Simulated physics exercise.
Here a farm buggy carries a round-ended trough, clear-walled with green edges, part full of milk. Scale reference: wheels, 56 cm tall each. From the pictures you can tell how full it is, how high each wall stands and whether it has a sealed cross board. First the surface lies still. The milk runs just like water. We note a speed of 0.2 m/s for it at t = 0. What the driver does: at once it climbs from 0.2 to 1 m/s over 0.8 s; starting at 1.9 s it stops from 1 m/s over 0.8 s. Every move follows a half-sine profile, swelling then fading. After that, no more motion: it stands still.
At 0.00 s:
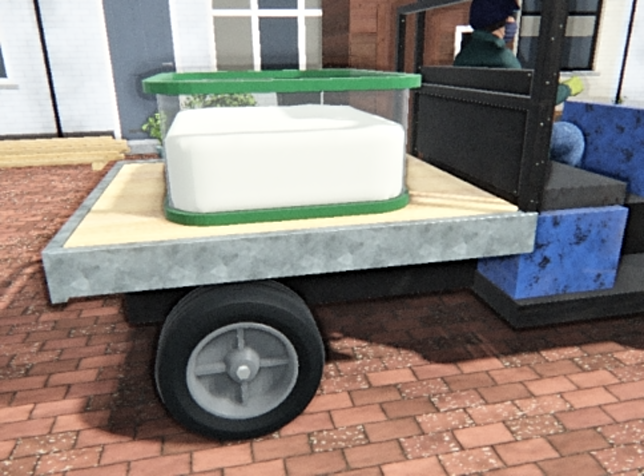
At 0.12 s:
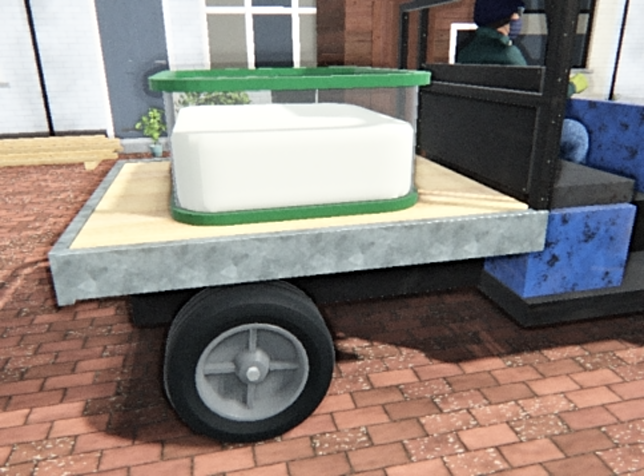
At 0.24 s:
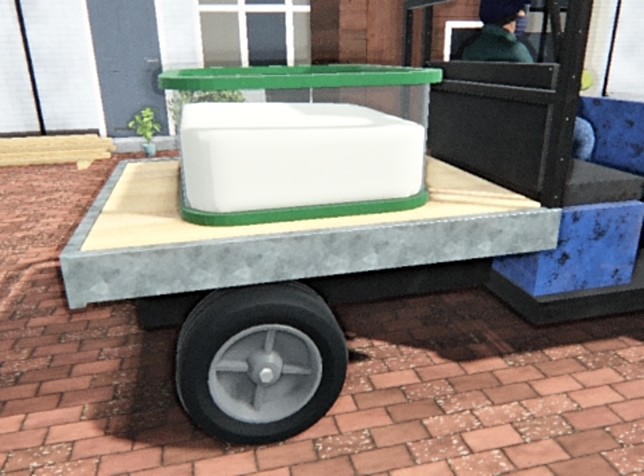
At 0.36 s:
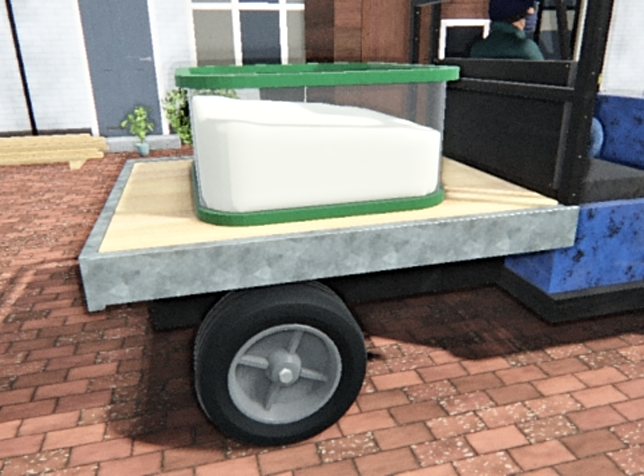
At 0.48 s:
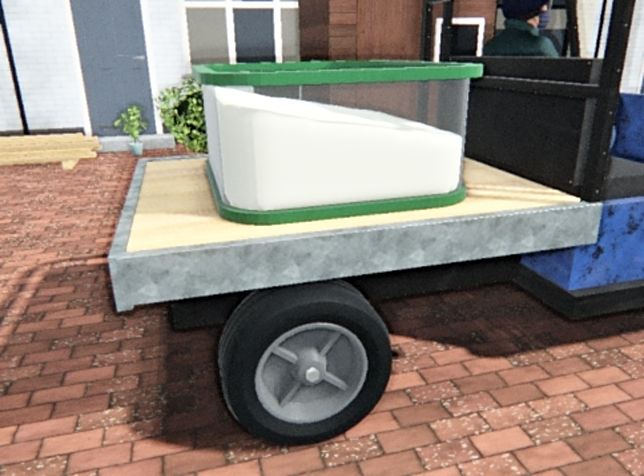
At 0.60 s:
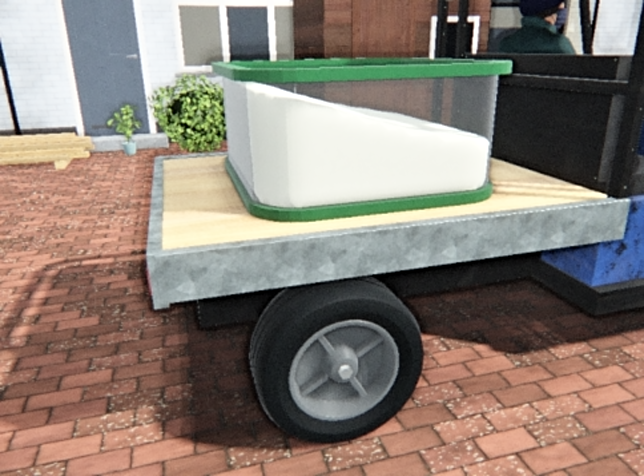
A driver in a dark cap sat on a farm buggy carrying a clear, green-edged trough of milk as it rolled right over red bricks, and the flat milk gradually sloped up toward the back.
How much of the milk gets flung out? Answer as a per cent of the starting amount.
Close to 3 per cent of the starting amount.
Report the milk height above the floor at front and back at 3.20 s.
Close to 16 cm in front, close to 48 cm behind.
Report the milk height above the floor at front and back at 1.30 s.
Roughly 36 cm in front and 18 cm behind.
After 1.30 s front 36 cm, middle 23 cm, back 18 cm above the floor; no loss so far.
After 2.20 s front 27 cm, middle 27 cm, back 21 cm above the floor; no loss so far.
After 3.20 s front 16 cm, middle 20 cm, back 48 cm above the floor; the loss stands at 2 per cent, over the front.
After 5.68 s the loss stands at 3 per cent, over the front, 6 of 210 litres.
